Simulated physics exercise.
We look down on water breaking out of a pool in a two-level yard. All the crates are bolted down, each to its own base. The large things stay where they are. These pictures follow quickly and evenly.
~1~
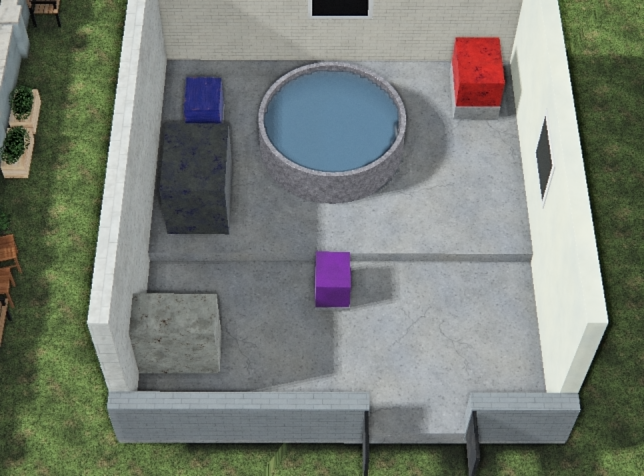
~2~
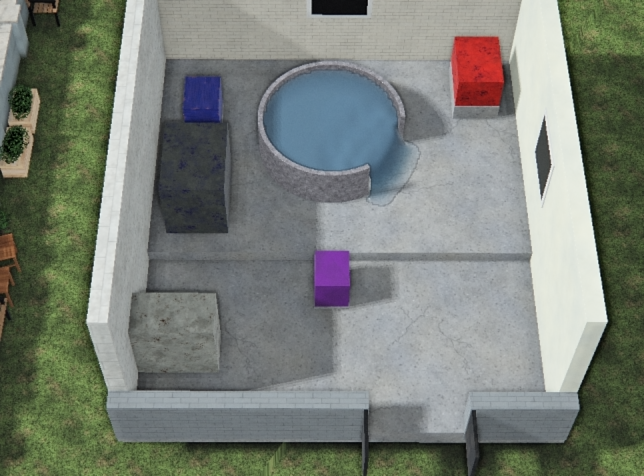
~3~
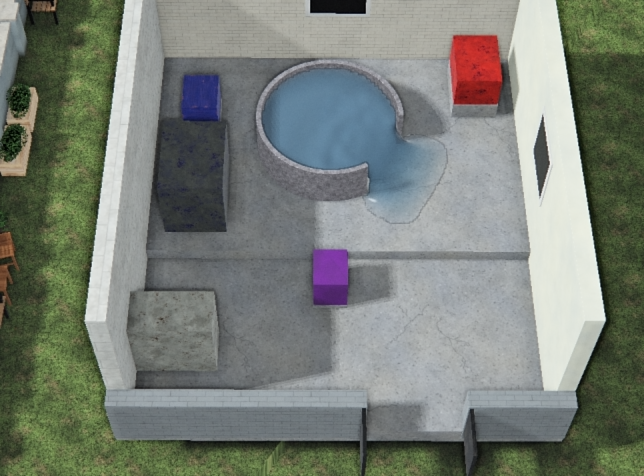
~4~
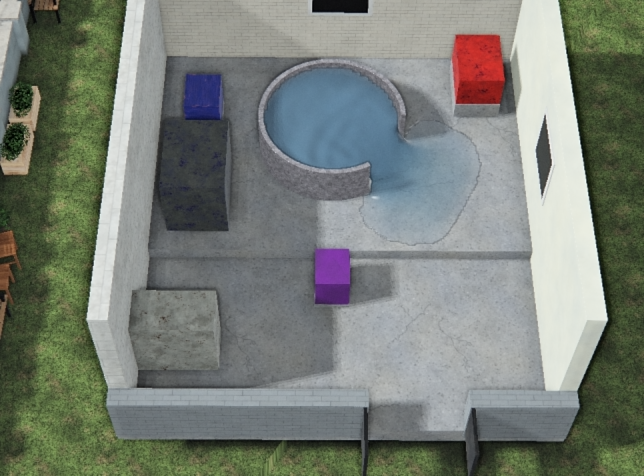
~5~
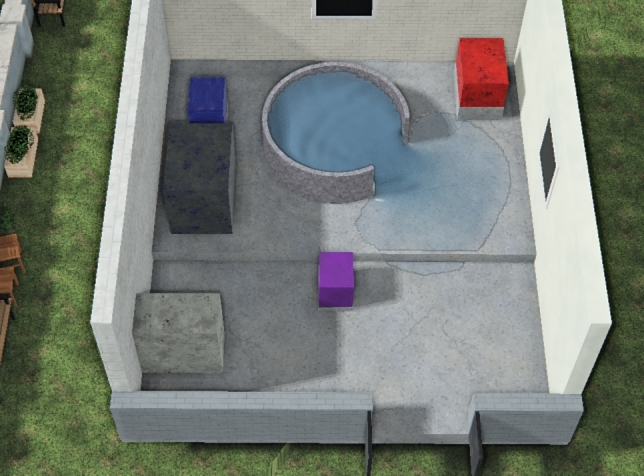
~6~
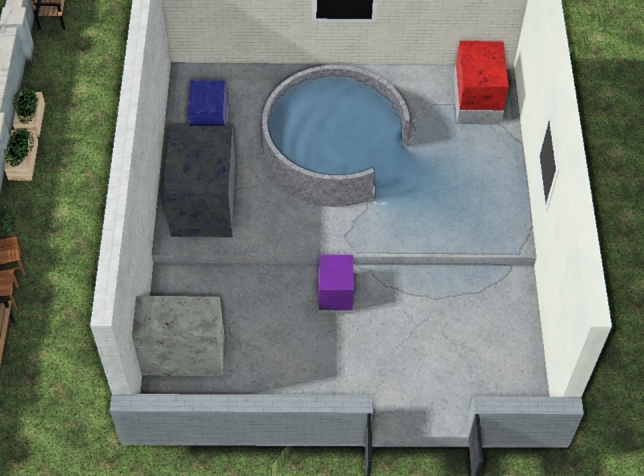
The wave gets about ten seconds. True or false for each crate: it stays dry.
Red crate: True, it stays dry; blue crate: True, it stays dry; purple crate: False, it gets wet.
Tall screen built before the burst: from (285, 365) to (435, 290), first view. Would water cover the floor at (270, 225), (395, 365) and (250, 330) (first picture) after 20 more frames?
As listed: Clear, wet, not flooded.
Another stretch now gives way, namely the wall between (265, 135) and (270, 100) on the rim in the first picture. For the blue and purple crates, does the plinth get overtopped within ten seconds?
Blue crate is reached; purple crate is reached.
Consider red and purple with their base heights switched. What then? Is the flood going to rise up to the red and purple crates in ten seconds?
Red crate: Flooded; purple crate: Untouched.
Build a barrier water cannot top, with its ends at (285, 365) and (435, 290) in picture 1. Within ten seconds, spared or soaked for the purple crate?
As for the purple crate, it gets flooded.
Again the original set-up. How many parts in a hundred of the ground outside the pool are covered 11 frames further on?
It comes to roughly 35 in a hundred.
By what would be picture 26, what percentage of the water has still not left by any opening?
That works out to about 98 per cent.
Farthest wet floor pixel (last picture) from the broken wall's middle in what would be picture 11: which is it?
Close to (536, 361).
A moment on, water covers 25 % of the floor; the red crate water round its plinth, the blue crate not reached, the purple crate water round its plinth.
Next, water covers 35 % of the floor; the red crate water round its plinth, the blue crate not reached, the purple crate water round its plinth.
Then, water covers 45 % of the floor; the red crate water round its plinth, the blue crate not reached, the purple crate water round its plinth.
Later, water covers 75 % of the floor; the red crate water round its plinth, the blue crate water round its plinth, the purple crate water round its plinth.
In the end, water covers 90 % of the floor; the red crate stayed above the water, the blue crate stayed above the water, the purple crate was topped.
